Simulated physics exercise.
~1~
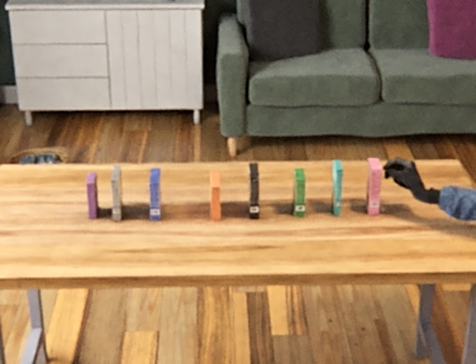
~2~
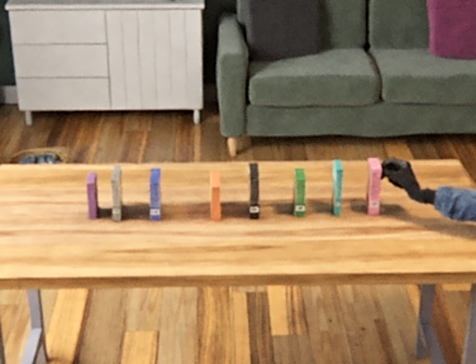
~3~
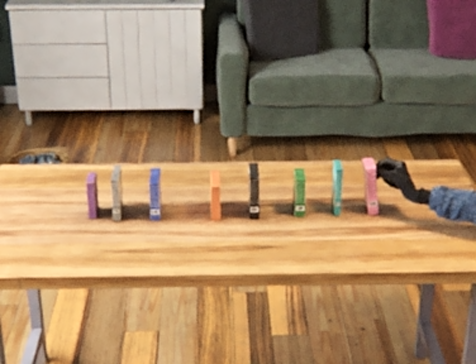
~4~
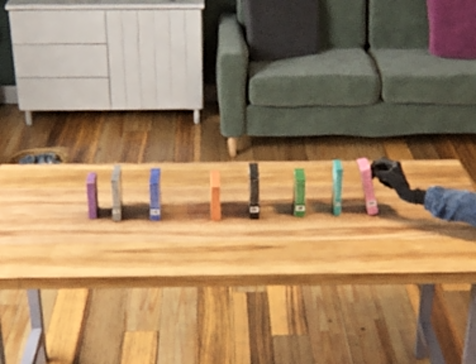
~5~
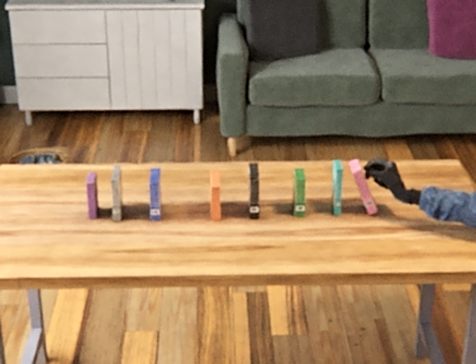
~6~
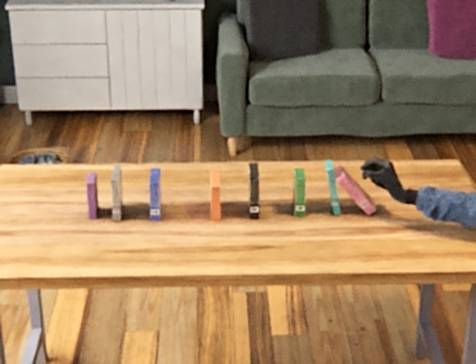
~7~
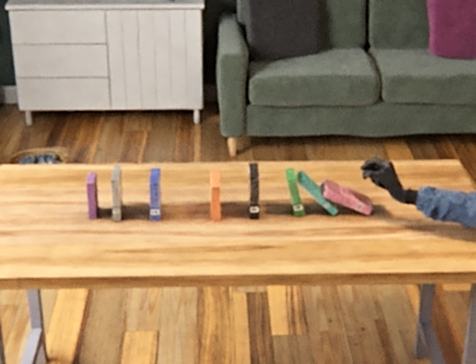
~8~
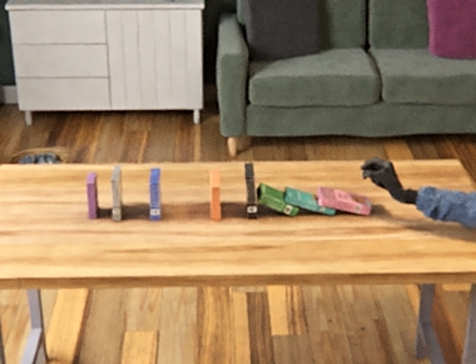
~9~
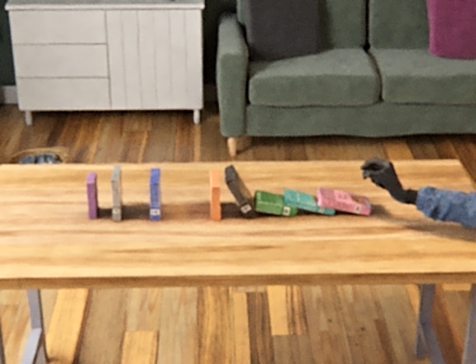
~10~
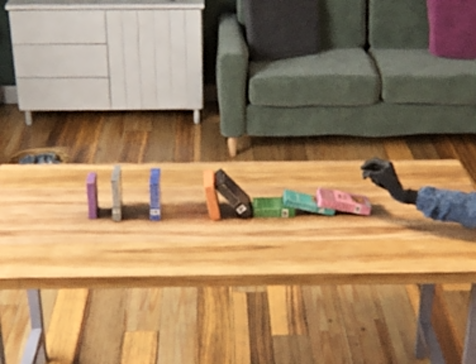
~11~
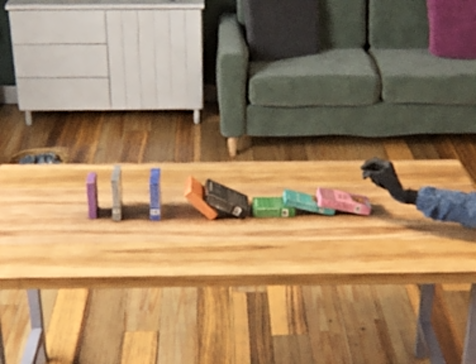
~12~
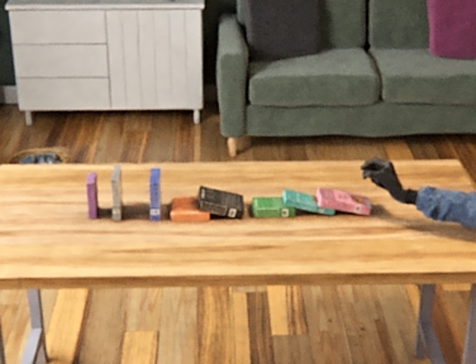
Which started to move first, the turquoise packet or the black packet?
The turquoise packet started to move first, leaning over as the pink one tipped onto it. The black packet only began to lean later, after the green one had gone over.
